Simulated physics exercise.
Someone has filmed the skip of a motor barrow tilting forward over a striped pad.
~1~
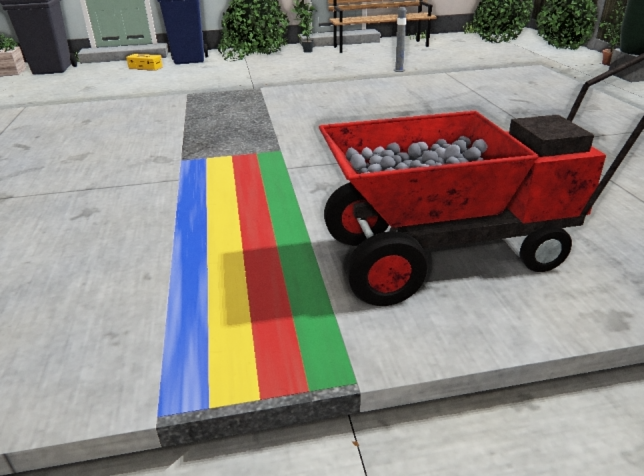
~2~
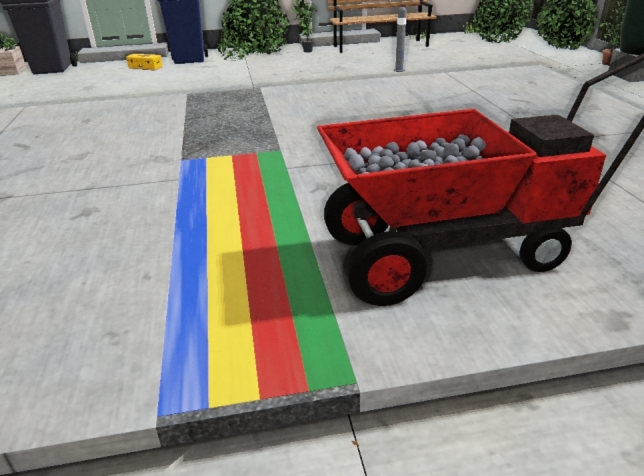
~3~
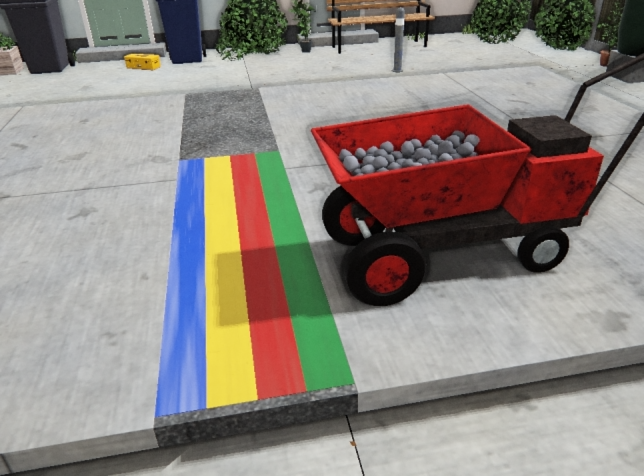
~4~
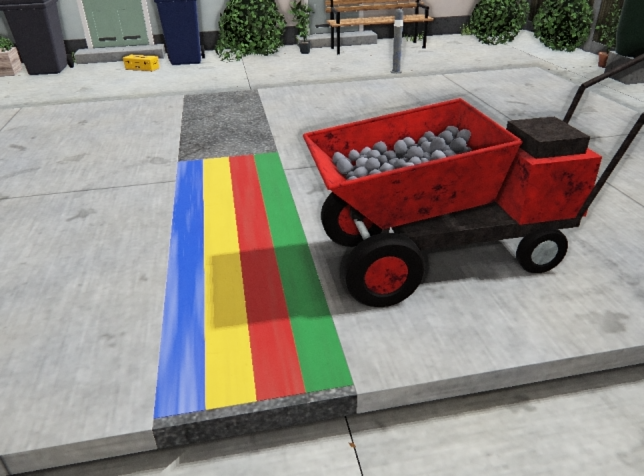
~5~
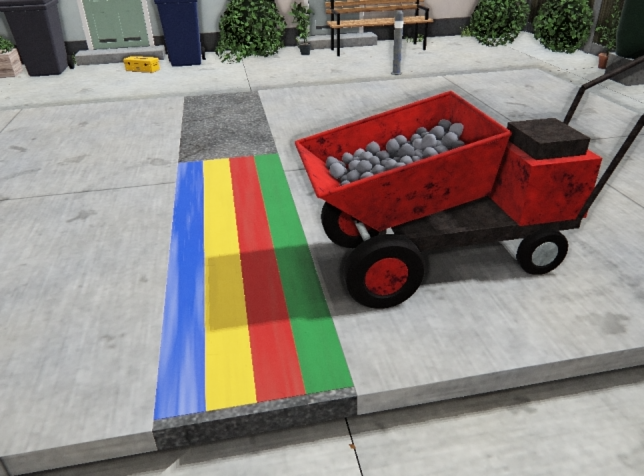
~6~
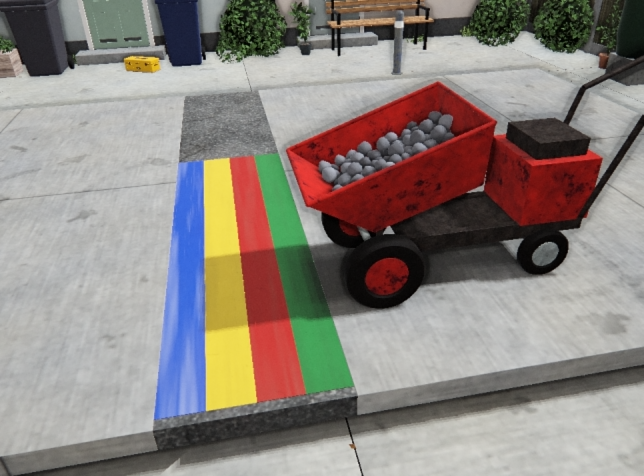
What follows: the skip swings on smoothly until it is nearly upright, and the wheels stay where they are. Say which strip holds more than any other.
The heap favours the yellow strip.
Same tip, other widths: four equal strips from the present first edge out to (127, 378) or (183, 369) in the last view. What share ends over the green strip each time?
Near 0 % and 0 %.
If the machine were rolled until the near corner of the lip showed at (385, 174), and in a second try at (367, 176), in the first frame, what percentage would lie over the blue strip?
The first gives 10 %, the second 10 %.
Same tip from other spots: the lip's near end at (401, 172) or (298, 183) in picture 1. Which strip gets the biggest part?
In turn: The red one; the strip in blue.
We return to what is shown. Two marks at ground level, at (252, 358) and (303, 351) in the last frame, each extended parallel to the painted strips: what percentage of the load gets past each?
The first gives 60 %, the second 80 %.
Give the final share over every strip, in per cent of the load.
Green strip: 0 %, red strip: 15 %, yellow strip: 35 %, blue strip: 20 %.
Shortly afterwards, skip tipped steeply; the whole lot in the skip.
Next, skip tipped right over; near two thirds in the skip; a little over the red strip; near a quarter over the yellow strip; only a few over the blue strip.
Some moments later, skip tipped right over; near a quarter in the skip; a little over the red strip; near a third over the yellow strip; near a quarter over the blue strip; a little off the paint.
In the end, skip tipped right over; near a quarter in the skip; none at all over the green strip; a little over the red strip; near a third over the yellow strip; near a quarter over the blue strip; a little off the paint.
